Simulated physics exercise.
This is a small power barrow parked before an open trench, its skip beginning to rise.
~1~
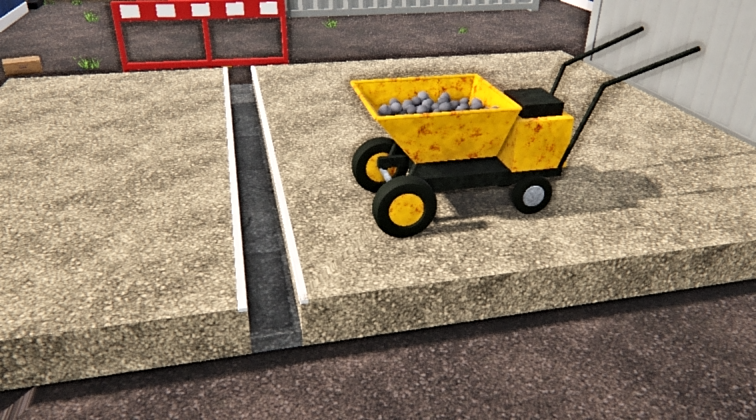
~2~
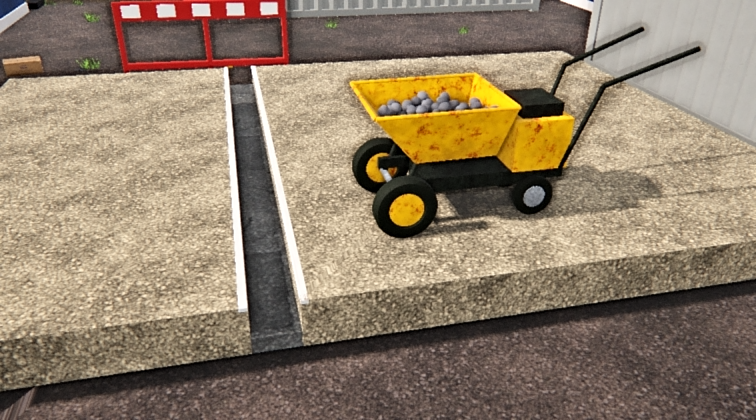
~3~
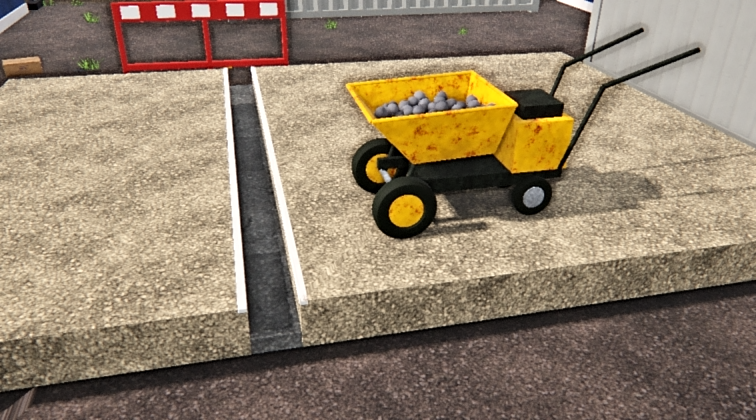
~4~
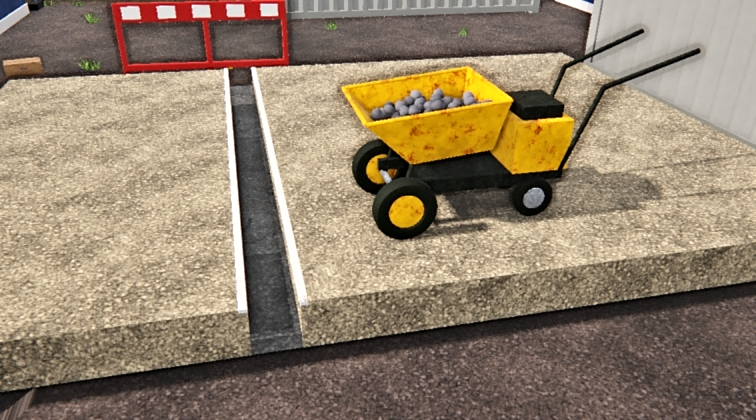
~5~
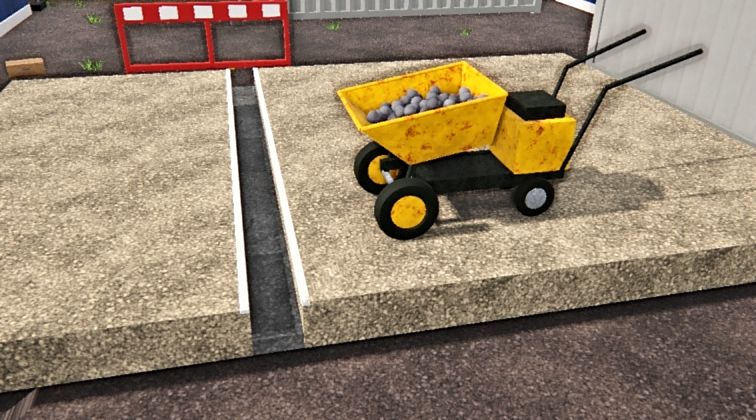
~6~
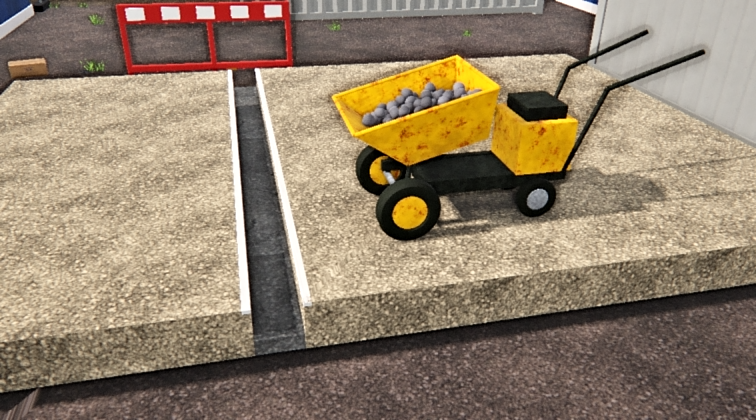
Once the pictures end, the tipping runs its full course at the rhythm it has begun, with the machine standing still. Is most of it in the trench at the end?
In the trench: Over half.
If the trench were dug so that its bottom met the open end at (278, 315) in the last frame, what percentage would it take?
Some 50 per cent.
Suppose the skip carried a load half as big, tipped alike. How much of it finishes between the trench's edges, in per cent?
About 80 per cent.
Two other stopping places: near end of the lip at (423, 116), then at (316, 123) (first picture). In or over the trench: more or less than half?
At the first place below a half, at the second the smaller part.
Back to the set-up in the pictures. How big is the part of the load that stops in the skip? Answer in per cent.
Roughly 10 in a hundred.
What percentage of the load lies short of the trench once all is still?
About 5 per cent.
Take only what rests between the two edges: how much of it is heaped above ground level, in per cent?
About 15 per cent.
Soon after the last picture, skip tipped steeply; all in the skip.
A little later, skip tipped right over; most in the skip; a stray few short of the trench; a small part in or heaped over the trench; a stray few falling.
Later still, skip tipped right over; a small part in the skip; a small part short of the trench; most in or heaped over the trench; a small part beyond it.
At rest, skip tipped right over; a small part in the skip; a small part short of the trench; most in or heaped over the trench; a small part beyond it.
